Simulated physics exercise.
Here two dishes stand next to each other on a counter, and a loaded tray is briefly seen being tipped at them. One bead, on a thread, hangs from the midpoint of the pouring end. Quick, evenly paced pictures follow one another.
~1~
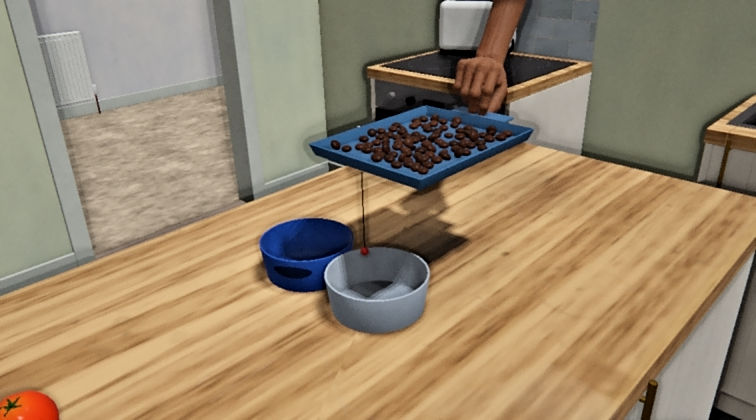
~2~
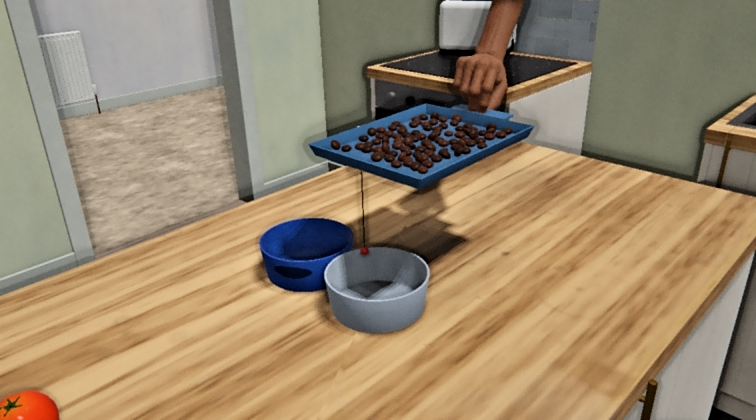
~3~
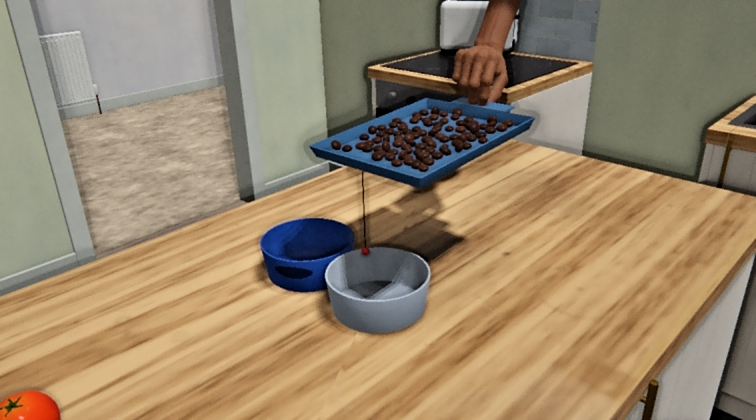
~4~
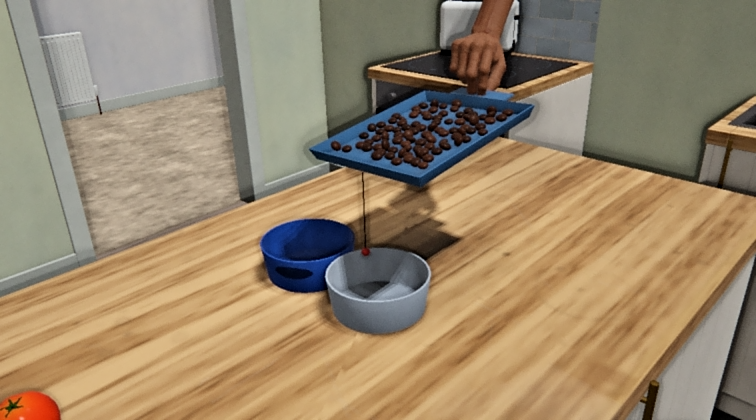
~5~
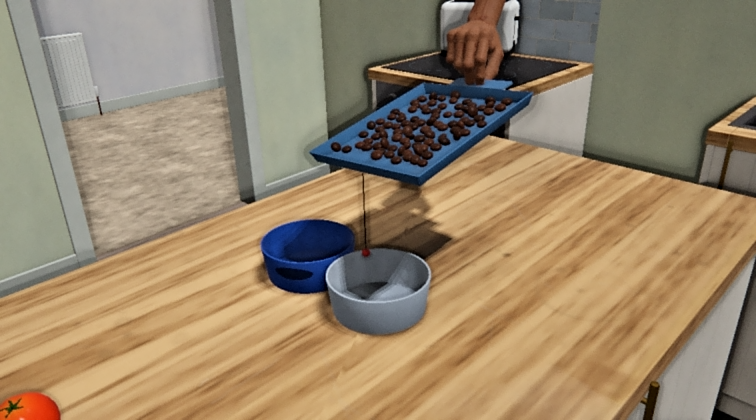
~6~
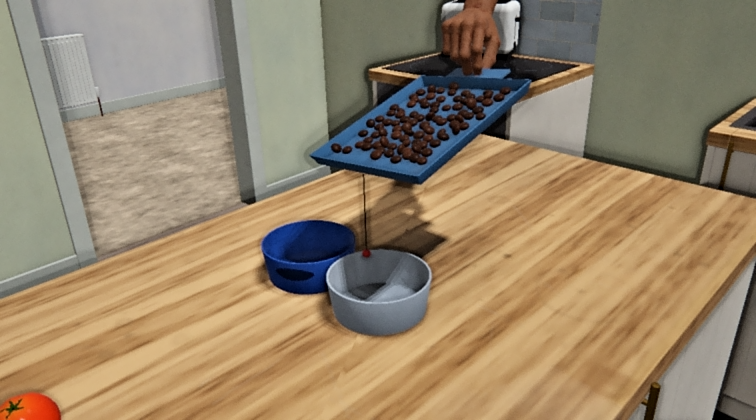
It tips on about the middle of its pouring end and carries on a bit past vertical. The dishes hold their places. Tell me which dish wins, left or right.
The dish that wins is the left one.
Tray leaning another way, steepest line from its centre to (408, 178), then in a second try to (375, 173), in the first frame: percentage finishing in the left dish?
About 0 and 10 percent.
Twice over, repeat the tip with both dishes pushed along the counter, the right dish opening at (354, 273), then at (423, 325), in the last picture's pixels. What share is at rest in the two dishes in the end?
About 90 per cent, then about 40 per cent.
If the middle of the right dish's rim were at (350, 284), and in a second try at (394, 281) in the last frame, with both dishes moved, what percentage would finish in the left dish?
In order: 60 percent and 90 percent.
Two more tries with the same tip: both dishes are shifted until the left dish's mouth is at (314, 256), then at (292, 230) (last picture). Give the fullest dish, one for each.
With the dishes at the first place it's the left-side dish, and at the second it's the right-side dish.
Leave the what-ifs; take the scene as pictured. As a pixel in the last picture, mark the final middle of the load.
Around (315, 279).
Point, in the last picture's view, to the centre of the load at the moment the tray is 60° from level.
Roughly at (345, 144).
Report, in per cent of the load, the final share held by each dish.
In the left dish 70 per cent comes to rest, in the right dish 20 per cent.
Just after the last frame, tray tipped steeply; almost all on the tray; just a few in the air.
A moment on, tray tipped right over; about a tenth on the tray; about a tenth in the right dish; roughly half in the left dish; about a tenth outside both; roughly a quarter in the air.
Further on, tray tipped past a quarter turn; about a tenth in the right dish; roughly two thirds in the left dish; roughly a quarter outside both.
When it is over, tray tipped past a quarter turn; about a tenth in the right dish; roughly two thirds in the left dish; roughly a quarter outside both.
